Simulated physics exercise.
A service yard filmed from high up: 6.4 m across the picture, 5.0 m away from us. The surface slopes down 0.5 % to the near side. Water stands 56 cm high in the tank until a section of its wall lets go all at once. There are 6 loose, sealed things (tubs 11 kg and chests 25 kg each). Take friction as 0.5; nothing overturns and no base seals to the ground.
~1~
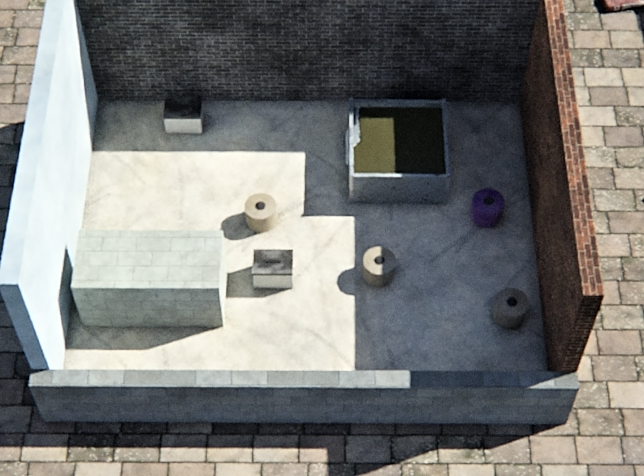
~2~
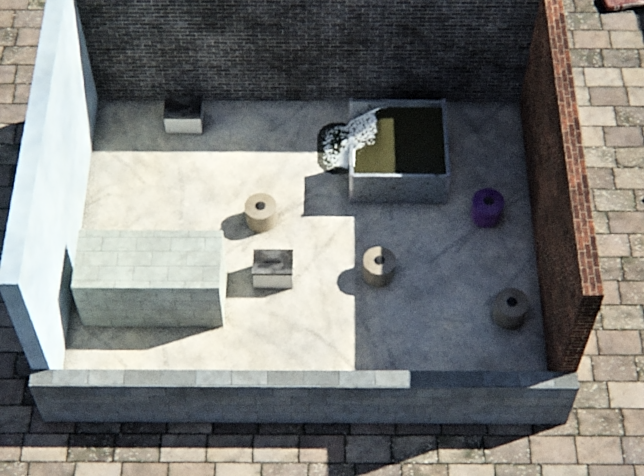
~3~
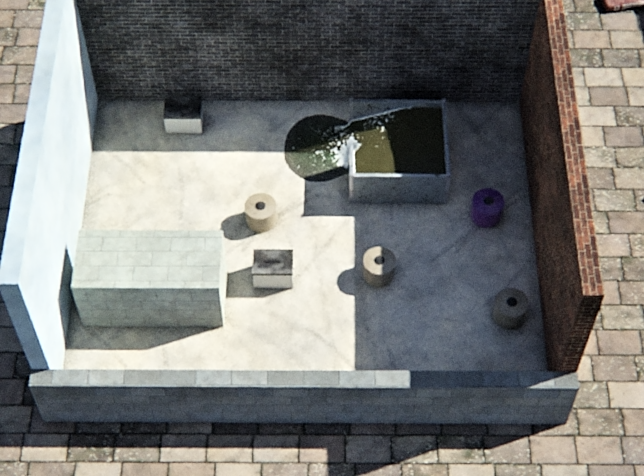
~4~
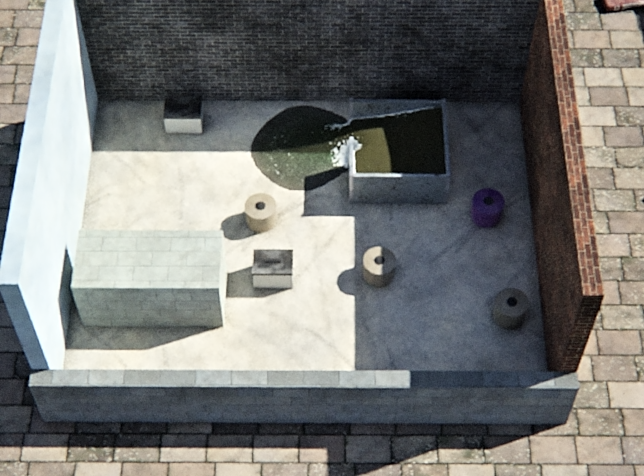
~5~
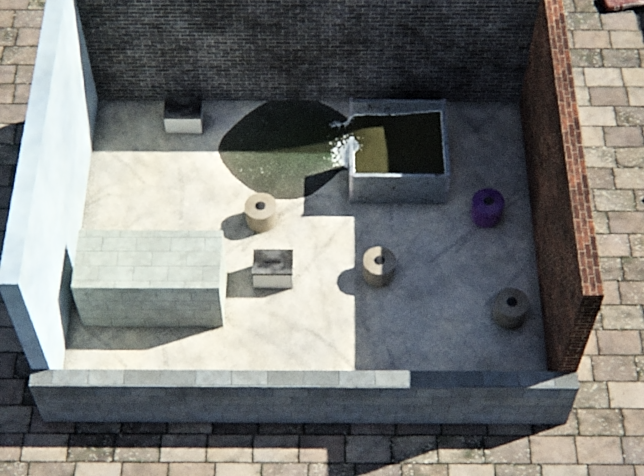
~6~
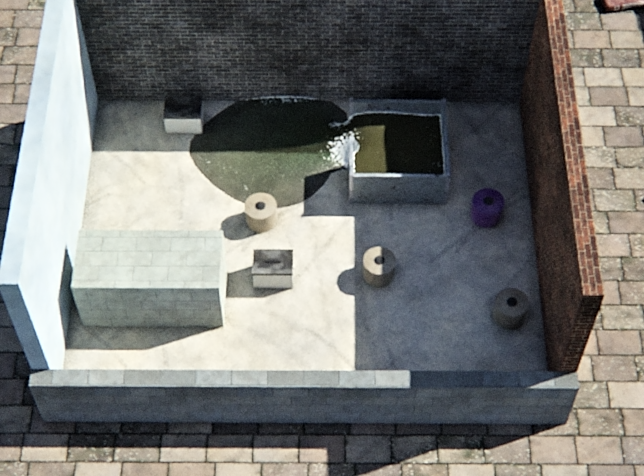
Dark water pours from the left side of a walled tank and spreads across the yard.
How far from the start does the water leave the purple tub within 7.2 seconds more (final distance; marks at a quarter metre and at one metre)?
Purple tub barely shifts.
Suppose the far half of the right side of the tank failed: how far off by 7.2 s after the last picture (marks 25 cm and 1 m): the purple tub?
Then the purple tub is nudged along.
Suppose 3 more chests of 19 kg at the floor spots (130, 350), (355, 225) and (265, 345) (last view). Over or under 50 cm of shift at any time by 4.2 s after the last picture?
In turn: Short of it, short of it, short of it.
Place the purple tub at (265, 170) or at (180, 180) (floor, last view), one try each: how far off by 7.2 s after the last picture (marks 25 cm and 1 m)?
In turn: It ends far away; it ends far away.
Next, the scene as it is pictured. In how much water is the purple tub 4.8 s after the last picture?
Roughly 0 cm.
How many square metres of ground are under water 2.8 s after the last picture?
About 13 m2.
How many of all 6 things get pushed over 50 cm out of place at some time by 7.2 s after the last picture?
That makes 1.
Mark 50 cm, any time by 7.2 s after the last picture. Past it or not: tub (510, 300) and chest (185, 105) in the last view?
In that order: Short of it, more.
Then, 0.9 s after the last picture the purple tub is near (488, 201), 0.0 m from its start, aground; 0 afloat.
Then, 2.8 s after the last picture the purple tub is near (488, 201), 0.0 m from its start, aground; 0 afloat.
Then, 4.8 s after the last picture the purple tub is near (488, 201), 0.0 m from its start, aground; 0 afloat.
Then, 7.2 s after the last picture the purple tub is near (488, 201), 0.0 m from its start, aground; 0 afloat.
